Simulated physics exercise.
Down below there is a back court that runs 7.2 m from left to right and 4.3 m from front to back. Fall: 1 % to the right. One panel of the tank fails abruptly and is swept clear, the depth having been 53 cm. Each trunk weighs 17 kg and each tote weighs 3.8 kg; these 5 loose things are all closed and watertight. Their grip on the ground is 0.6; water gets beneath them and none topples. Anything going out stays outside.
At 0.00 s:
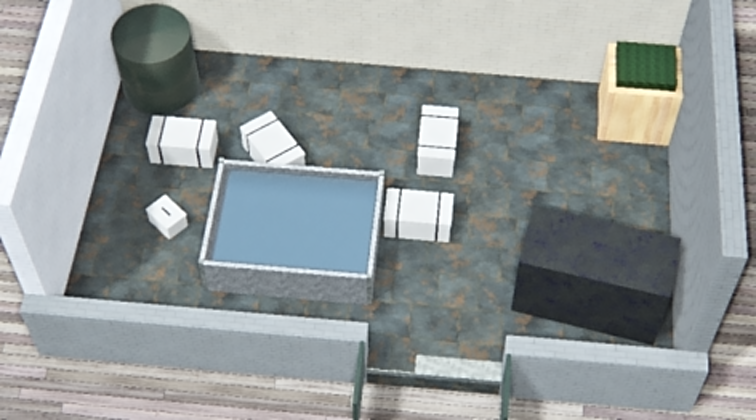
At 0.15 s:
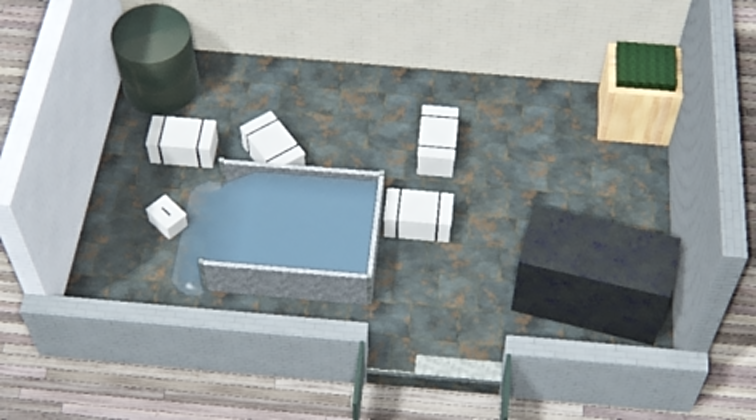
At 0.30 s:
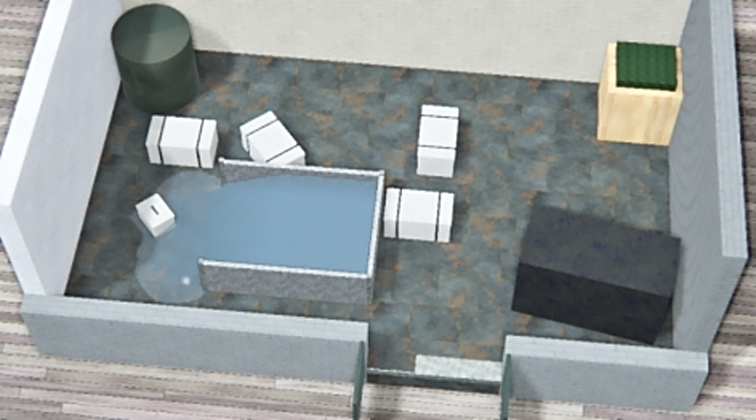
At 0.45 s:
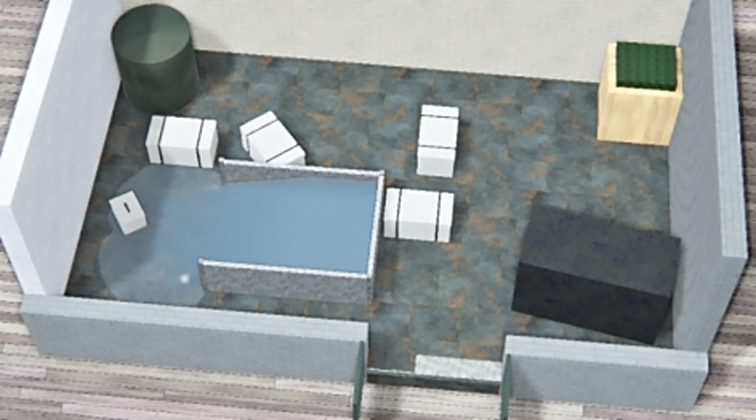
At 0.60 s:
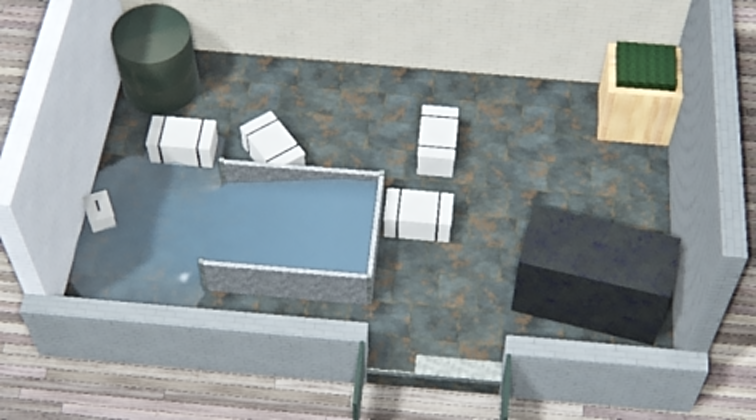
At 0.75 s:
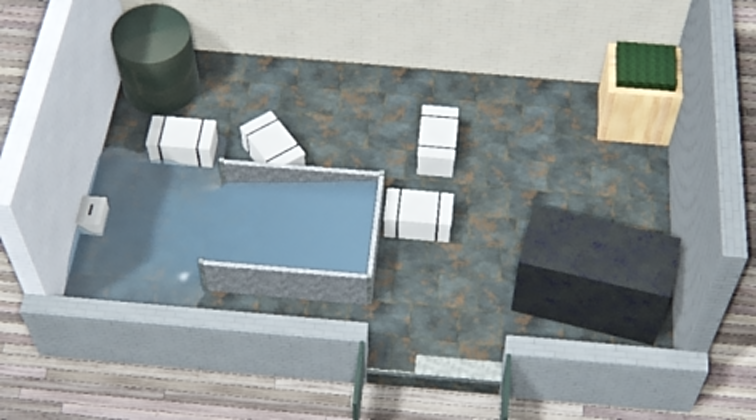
Water spreads left from the tank's open side and pushes a small white box leftward.
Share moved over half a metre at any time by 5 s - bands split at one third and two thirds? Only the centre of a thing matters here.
Share: One to two thirds.
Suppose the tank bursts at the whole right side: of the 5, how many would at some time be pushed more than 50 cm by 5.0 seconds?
That would give 1.
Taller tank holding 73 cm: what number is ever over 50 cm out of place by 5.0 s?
Then it comes to 4.
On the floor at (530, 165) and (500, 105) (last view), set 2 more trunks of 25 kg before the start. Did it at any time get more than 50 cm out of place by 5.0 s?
Taking them in order: Below the mark and below the mark.
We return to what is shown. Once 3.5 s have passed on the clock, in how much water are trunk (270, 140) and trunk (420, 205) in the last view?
Roughly 4 and 0 cm.
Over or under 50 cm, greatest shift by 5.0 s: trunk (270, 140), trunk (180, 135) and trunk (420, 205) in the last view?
Listed in sequence: Higher; higher; lower for the last.
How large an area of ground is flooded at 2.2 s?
That flooded area is roughly 8.5 m2.
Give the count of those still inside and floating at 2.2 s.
1.
After 1.1 s 1 of 5 are over 50 cm from their spots; 1 afloat.
After 2.2 s 1 of 5 are over 50 cm from their spots; 1 afloat.
After 3.5 s 2 of 5 are over 50 cm from their spots; 2 afloat.
After 5.0 s 3 of 5 are over 50 cm from their spots, and 3 have been at some point; 1 afloat.
